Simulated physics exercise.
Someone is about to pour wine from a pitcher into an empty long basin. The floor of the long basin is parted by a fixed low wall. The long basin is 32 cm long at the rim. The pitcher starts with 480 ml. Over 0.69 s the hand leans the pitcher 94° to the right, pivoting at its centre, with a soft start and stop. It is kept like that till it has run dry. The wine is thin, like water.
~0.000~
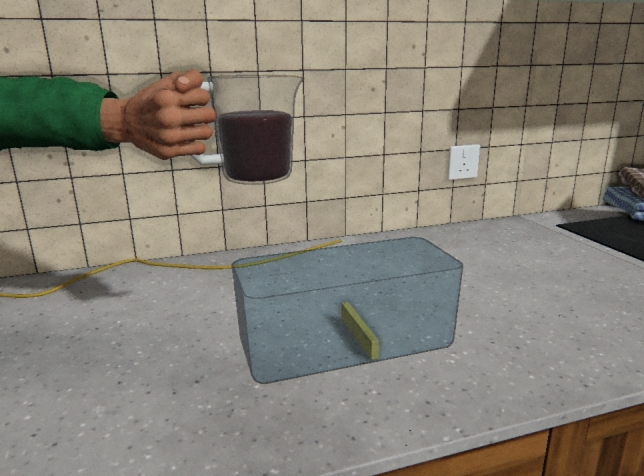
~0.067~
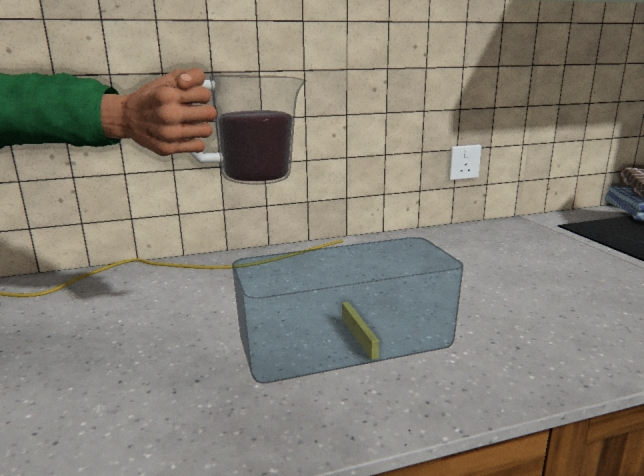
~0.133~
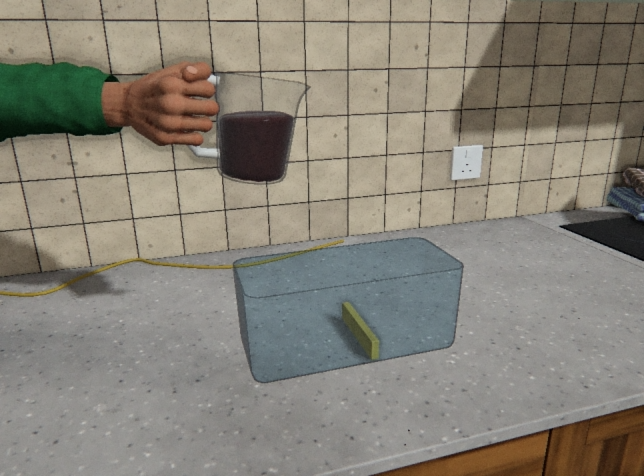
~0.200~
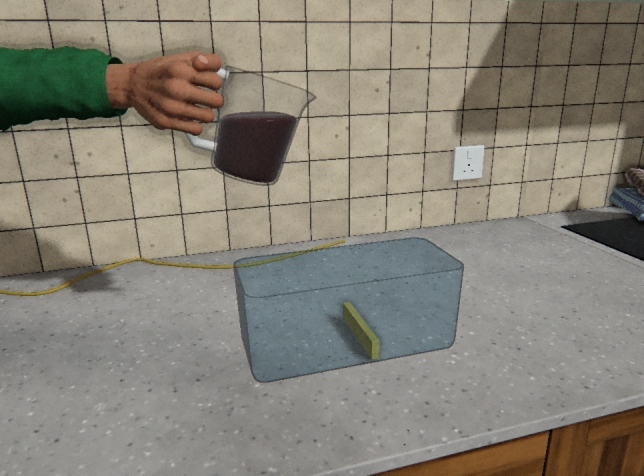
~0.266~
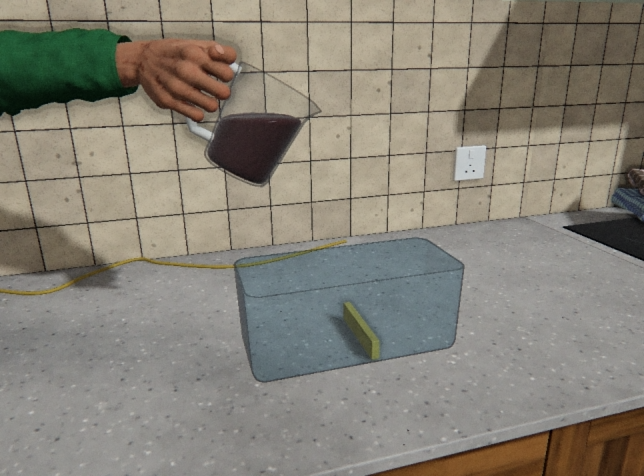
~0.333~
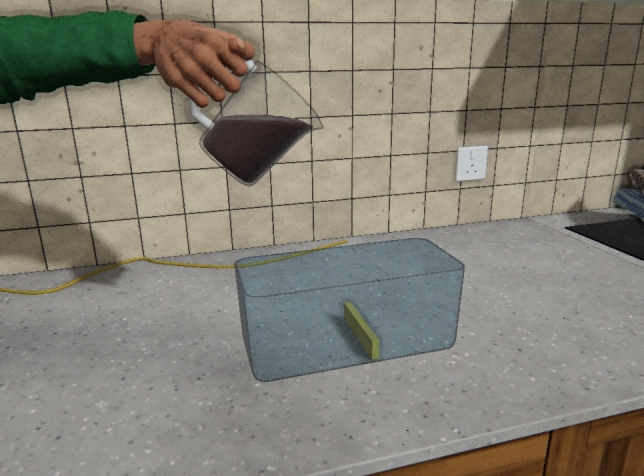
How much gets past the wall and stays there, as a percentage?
About 83 per cent.
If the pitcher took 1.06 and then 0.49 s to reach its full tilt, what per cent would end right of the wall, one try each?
In turn about 85 and 80 per cent.
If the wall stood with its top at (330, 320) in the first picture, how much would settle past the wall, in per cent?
Then about 90 per cent.
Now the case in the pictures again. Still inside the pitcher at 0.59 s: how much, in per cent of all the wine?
Near 70 in a hundred.
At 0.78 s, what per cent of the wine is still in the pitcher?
Near 28 in a hundred.
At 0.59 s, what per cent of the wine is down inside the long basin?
Near 3 in a hundred.
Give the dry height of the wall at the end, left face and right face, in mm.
Left about 28 mm, right about 8 mm.
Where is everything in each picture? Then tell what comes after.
Tilt 0°; pouring edge (303, 77); surface from (216, 117) to (289, 113); the long basin's rim runs from (238, 280) to (442, 252); the wall's top is at (359, 321), in the first picture.
Tilt 2°; pouring edge (305, 79); surface from (217, 117) to (290, 113), in the second picture.
Tilt 8°; pouring edge (310, 86); surface from (219, 117) to (292, 114), in the third picture.
Tilt 18°; pouring edge (316, 96); surface from (220, 119) to (295, 116), in the fourth picture.
Tilt 31°; pouring edge (321, 111); surface from (217, 121) to (300, 117), in the fifth picture.
Tilt 44°; pouring edge (323, 127); surface from (206, 129) to (310, 122), in the sixth picture.
By 0.59 s the tilt is 89° and 69 per cent is still to pour, 3 is left of the wall and 0 right of it.
By 0.78 s the tilt is 94° and 27 per cent is still to pour, 3 is left of the wall and 41 right of it.
By 0.98 s the tilt is 94° and 9 per cent is still to pour, 6 is left of the wall and 72 right of it.
By 1.19 s the tilt is 94° and 3 per cent is still to pour, 11 is left of the wall and 81 right of it.
At rest 15 per cent lies left of the wall, 83 right of it and 2 outside.
